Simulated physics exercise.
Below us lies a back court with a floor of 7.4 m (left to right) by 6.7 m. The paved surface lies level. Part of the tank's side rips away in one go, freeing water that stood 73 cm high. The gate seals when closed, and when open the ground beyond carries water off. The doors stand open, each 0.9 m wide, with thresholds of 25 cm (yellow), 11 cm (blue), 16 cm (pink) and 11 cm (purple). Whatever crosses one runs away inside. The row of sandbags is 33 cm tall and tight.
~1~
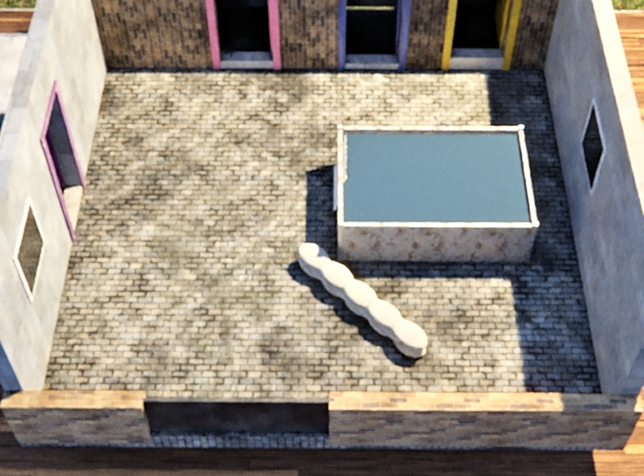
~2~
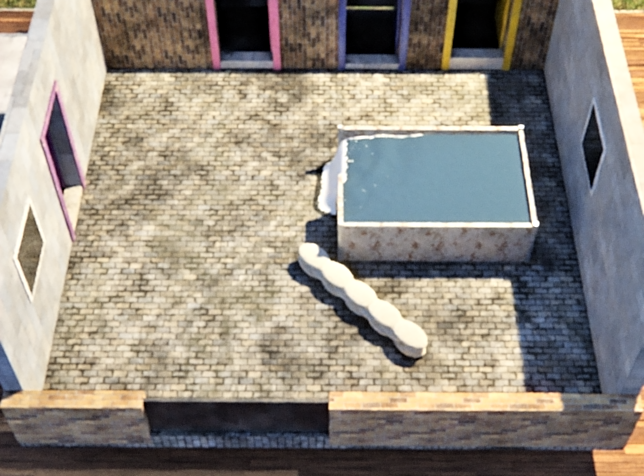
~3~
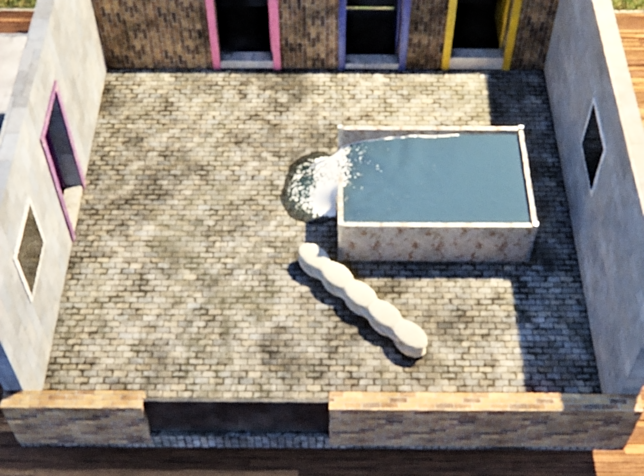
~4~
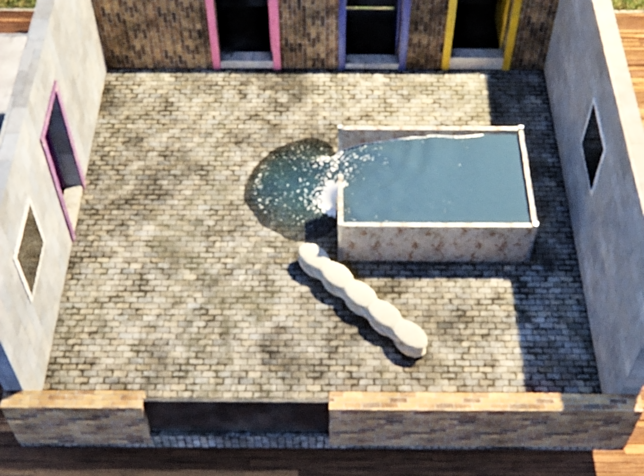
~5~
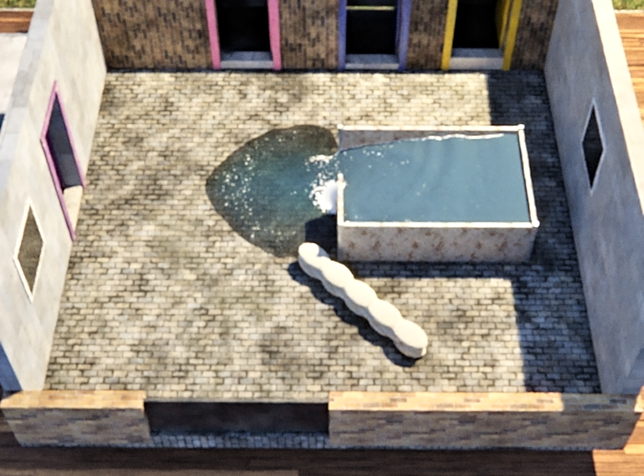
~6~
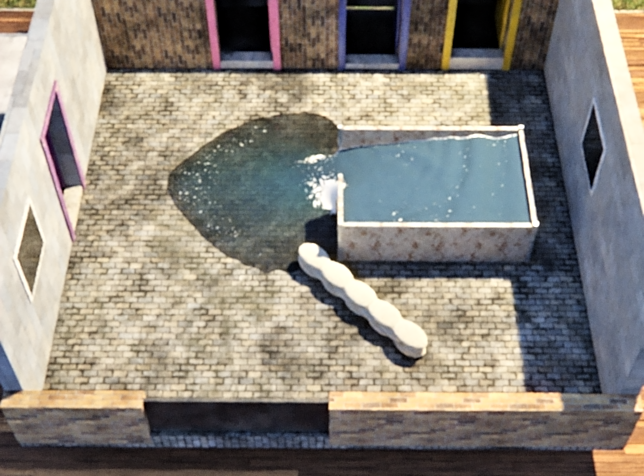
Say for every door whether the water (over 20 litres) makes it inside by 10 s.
Within that time: At the yellow door it stays under the limit; at the blue door it keeps below the limit; at the pink door it does not reach the limit; at the purple door it exceeds the limit.
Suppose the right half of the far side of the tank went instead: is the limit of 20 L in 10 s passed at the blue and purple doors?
Against that limit: Blue over, purple not over.
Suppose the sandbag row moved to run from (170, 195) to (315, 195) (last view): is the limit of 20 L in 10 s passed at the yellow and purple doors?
Against that limit: Yellow under, purple not over.
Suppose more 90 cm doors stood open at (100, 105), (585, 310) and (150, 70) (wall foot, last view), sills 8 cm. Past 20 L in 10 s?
In that order: Past it, below, past it.
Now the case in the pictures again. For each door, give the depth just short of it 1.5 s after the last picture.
Depths in cm: Yellow 0, blue 0, pink 10, purple 25.
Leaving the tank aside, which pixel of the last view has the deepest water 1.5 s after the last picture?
Near (107, 74).
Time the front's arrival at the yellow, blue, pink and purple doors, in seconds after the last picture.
Arrival: Yellow 5.5 s, blue 3.2 s, pink 0.9 s, purple 0.5 s.
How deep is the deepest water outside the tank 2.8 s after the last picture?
Roughly 28 cm.
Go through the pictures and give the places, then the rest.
In the first picture, still water, 73 cm deep, in the tank at (434, 178).
In the second picture, water pours out at (342, 174) and has run 0.6 m, to (326, 212); typically 9 cm deep outside, 73 cm at the tank's back.
In the third picture, the front is at (287, 200), 0.9 m from the gap at (342, 177); 0.8 m2 of floor is under water; 73 cm left at the back of the tank.
In the fourth picture, water pours out at (342, 178) and has run 1.4 m, to (251, 200); typically 8 cm deep outside, 73 cm at the tank's back.
In the fifth picture, water pours out at (342, 177) and has run 2.0 m, to (214, 179); typically 5 cm deep outside, 73 cm at the tank's back.
In the sixth picture, water pours out at (342, 177) and has run 2.6 m, to (175, 176); typically 4 cm deep outside, 72 cm at the tank's back.
Then, 0.7 s after the last picture water covers 30 % of the floor and is deepest (42 cm) near (330, 180); yellow door not reached, blue door not reached, pink door not reached, purple door 15 cm at the sill, 0 L in.
Then, 1.5 s after the last picture water covers 40 % of the floor and is deepest (44 cm) near (107, 74); yellow door not reached, blue door not reached, pink door 10 cm at the sill, 0 L in, purple door 25 cm at the sill, 34 L in.
Then, 2.8 s after the last picture water covers 40 % of the floor and is deepest (28 cm) near (93, 144); yellow door not reached, blue door not reached, pink door 10 cm at the sill, 0 L in, purple door 21 cm at the sill, 109 L in.
Then, 5.3 s after the last picture water covers 65 % of the floor and is deepest (19 cm) near (82, 196); yellow door not reached, blue door 5 cm at the sill, 0 L in, pink door 16 cm at the sill, 0 L in, purple door 18 cm at the sill, 159 L in.
Then, 9.3 s after the last picture water covers 85 % of the floor and is deepest (14 cm) near (412, 420); yellow door 3 cm at the sill, 0 L in, blue door 5 cm at the sill, 0 L in, pink door 9 cm at the sill, 0 L in, purple door 12 cm at the sill, 194 L in.
